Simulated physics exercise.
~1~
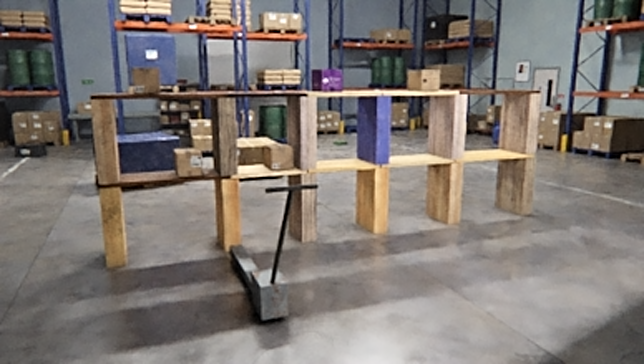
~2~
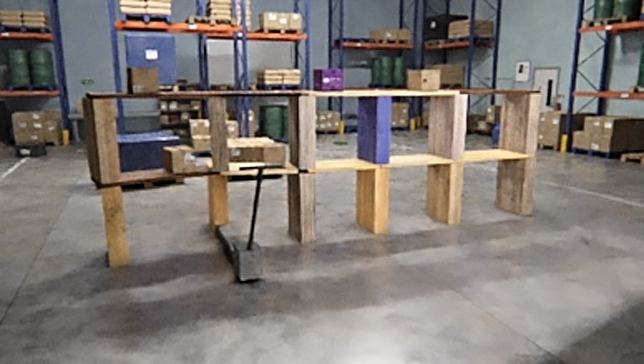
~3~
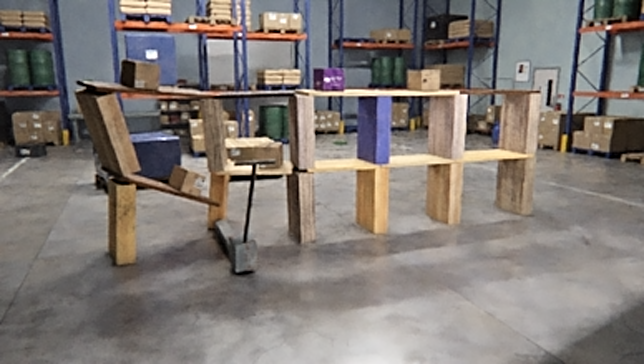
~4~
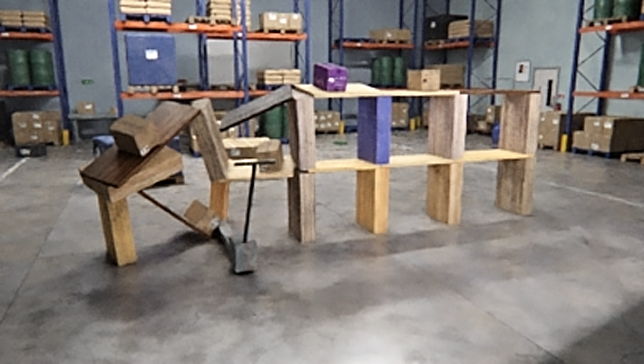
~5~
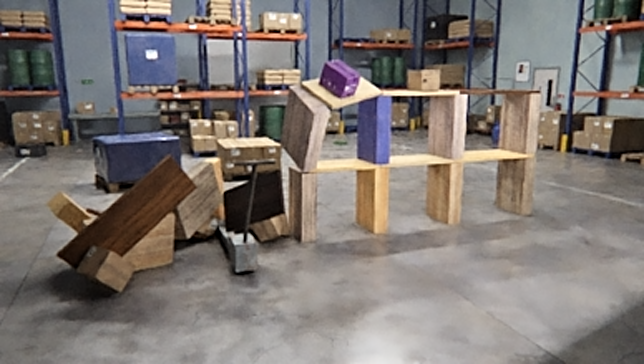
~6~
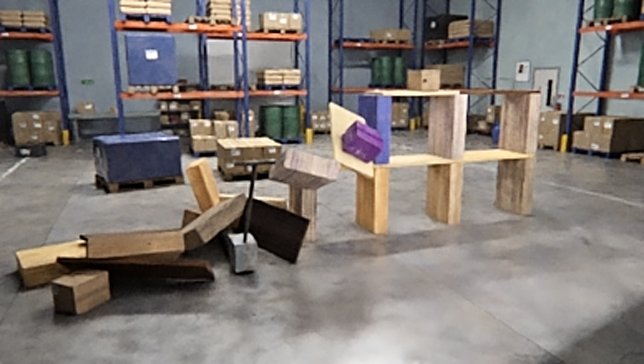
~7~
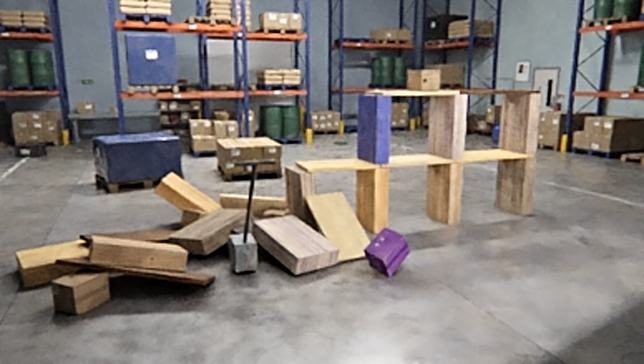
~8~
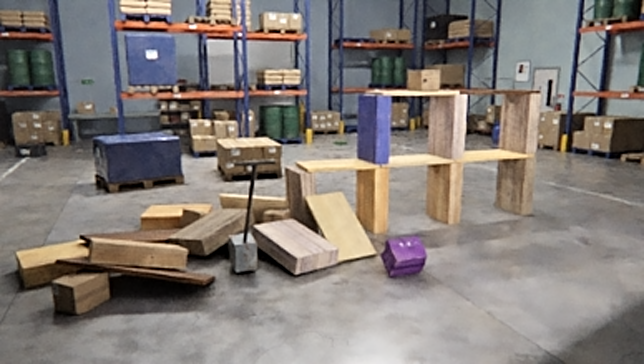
Warehouse floor with a pallet jack sliding into a two-tier timber structure, its left side collapsing, purple carton tumbling, blue upright standing.
